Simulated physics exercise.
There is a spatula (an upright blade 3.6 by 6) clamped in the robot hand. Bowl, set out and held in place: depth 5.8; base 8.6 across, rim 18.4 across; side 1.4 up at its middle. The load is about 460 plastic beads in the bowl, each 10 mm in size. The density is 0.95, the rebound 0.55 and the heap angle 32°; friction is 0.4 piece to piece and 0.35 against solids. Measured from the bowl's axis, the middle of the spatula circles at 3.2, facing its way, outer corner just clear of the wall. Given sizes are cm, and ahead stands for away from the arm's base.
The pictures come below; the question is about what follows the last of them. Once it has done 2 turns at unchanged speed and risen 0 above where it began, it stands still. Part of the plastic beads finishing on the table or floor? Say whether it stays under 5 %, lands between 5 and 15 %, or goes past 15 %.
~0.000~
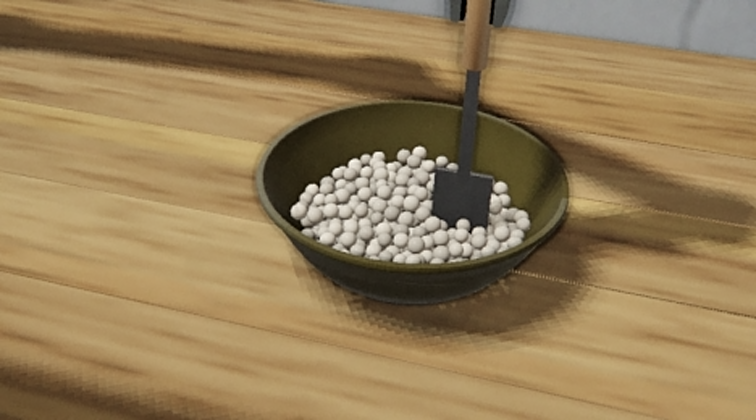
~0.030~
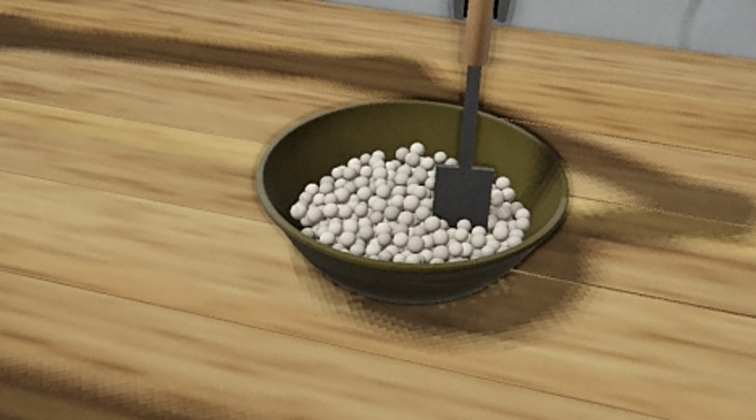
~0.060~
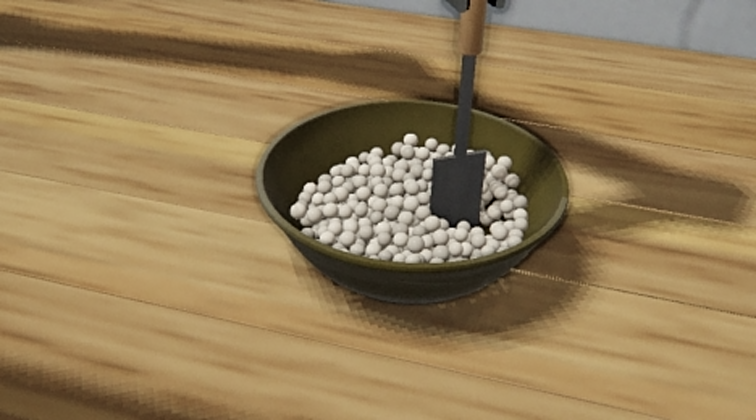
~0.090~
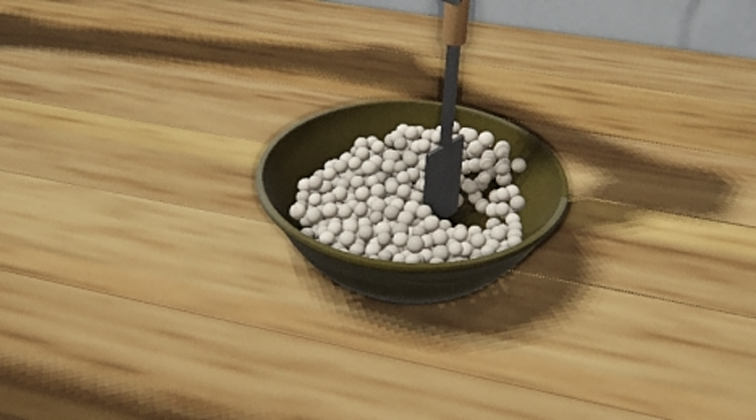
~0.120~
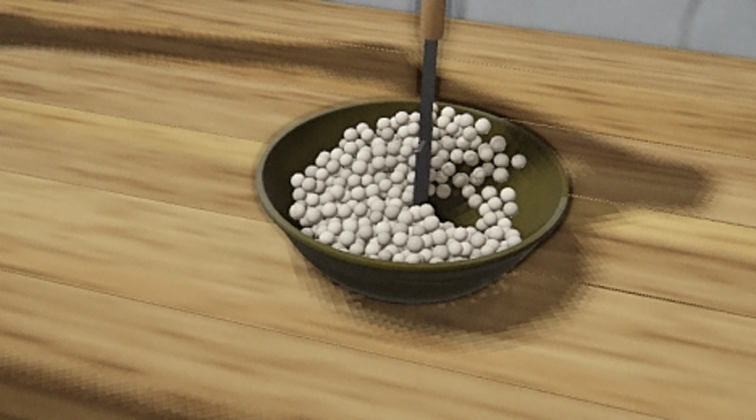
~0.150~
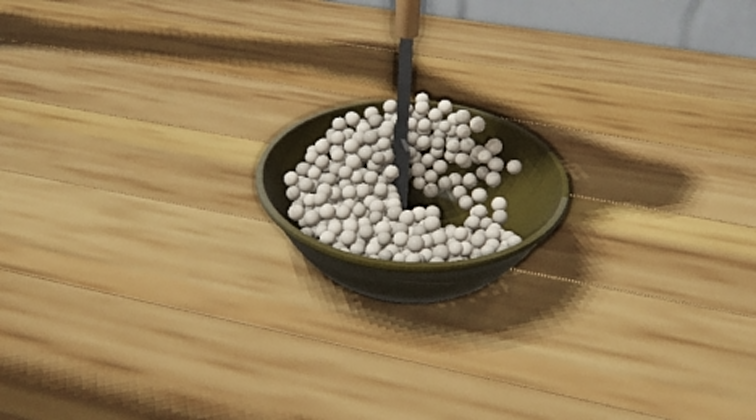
It lands between 5 and 15 %.
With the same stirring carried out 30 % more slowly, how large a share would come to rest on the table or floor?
In that case, close to 0 in a hundred.
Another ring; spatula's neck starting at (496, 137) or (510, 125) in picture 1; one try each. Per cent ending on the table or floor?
45 and 35 per cent.
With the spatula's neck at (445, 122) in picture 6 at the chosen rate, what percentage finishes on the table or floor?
Roughly 0 per cent.
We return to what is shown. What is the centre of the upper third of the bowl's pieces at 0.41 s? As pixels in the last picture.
Roughly at (485, 236).
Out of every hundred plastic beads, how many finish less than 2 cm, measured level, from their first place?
Near 5 % of the pieces.
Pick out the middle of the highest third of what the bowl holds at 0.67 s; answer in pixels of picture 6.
I'd say about (332, 226).
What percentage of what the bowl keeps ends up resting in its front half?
About 45 %.
By 0.41 s, 351° round, highest piece 7 above the table; 447 in the bowl, 15 on the table or floor, 3 in flight or on the tool.
By 0.67 s, 225° round, highest piece 8 above the table; 436 in the bowl, 25 on the table or floor, 4 in flight or on the tool.
By 1.00 s, 0° round, highest piece 6 above the table; 423 in the bowl, 42 on the table or floor.
By 1.70 s, 0° round, highest piece 6 above the table; 423 in the bowl, 42 on the table or floor.
Final count, 423 in the bowl, 42 on the table or floor. That is 9 % on the table or floor.
